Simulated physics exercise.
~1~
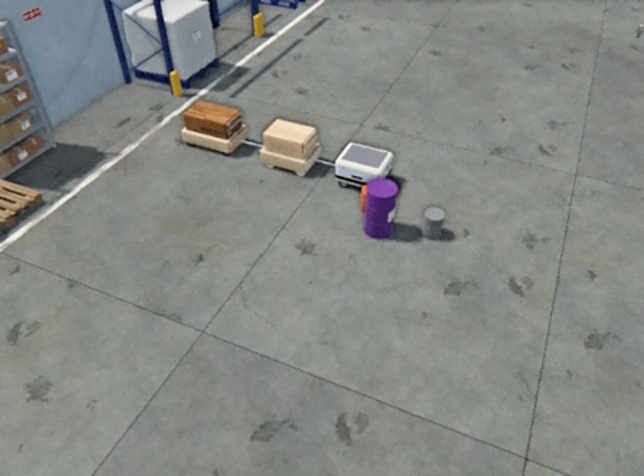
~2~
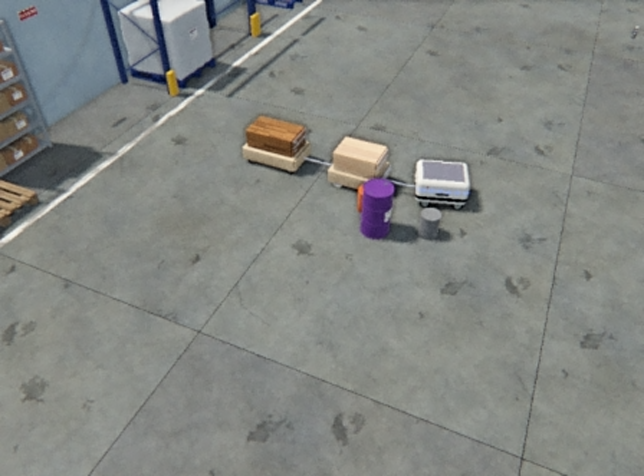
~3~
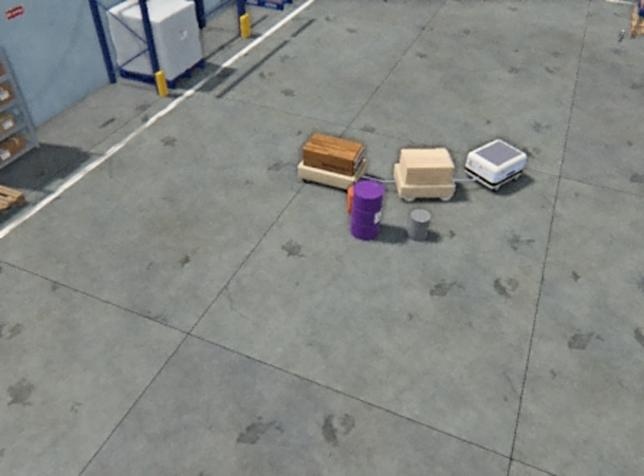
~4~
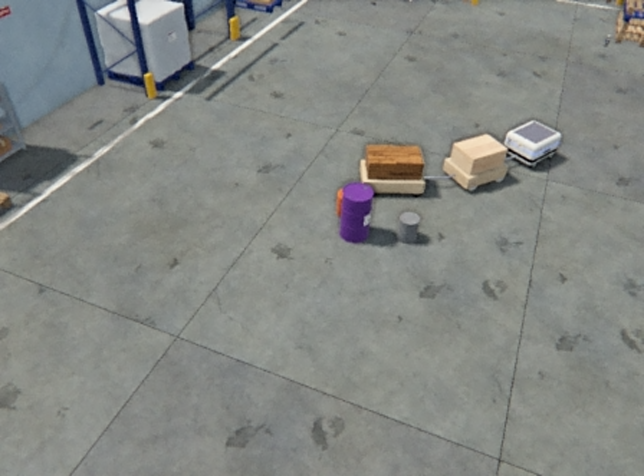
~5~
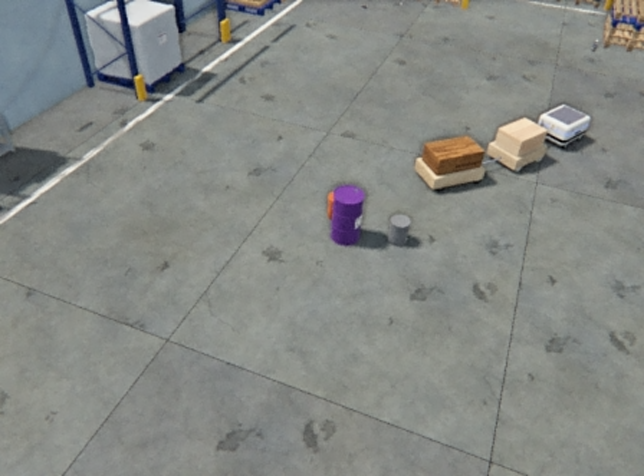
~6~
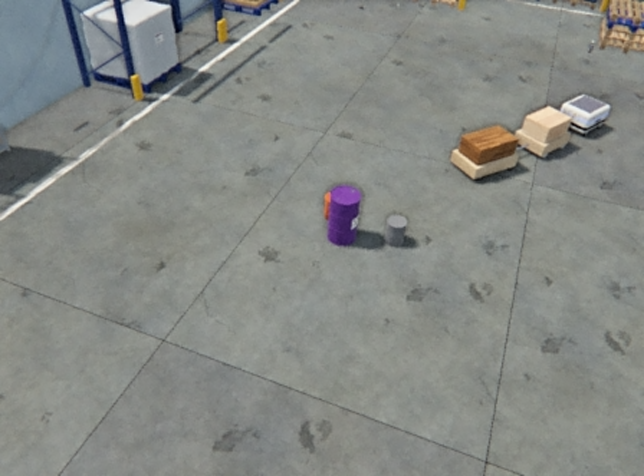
We see a small white tug pull two loaded carts rightward across a warehouse floor, passing behind a purple drum, an orange pail and a grey pail, then curve away toward the upper right, ending with the carts lined up behind it and the drum and pails still standing.
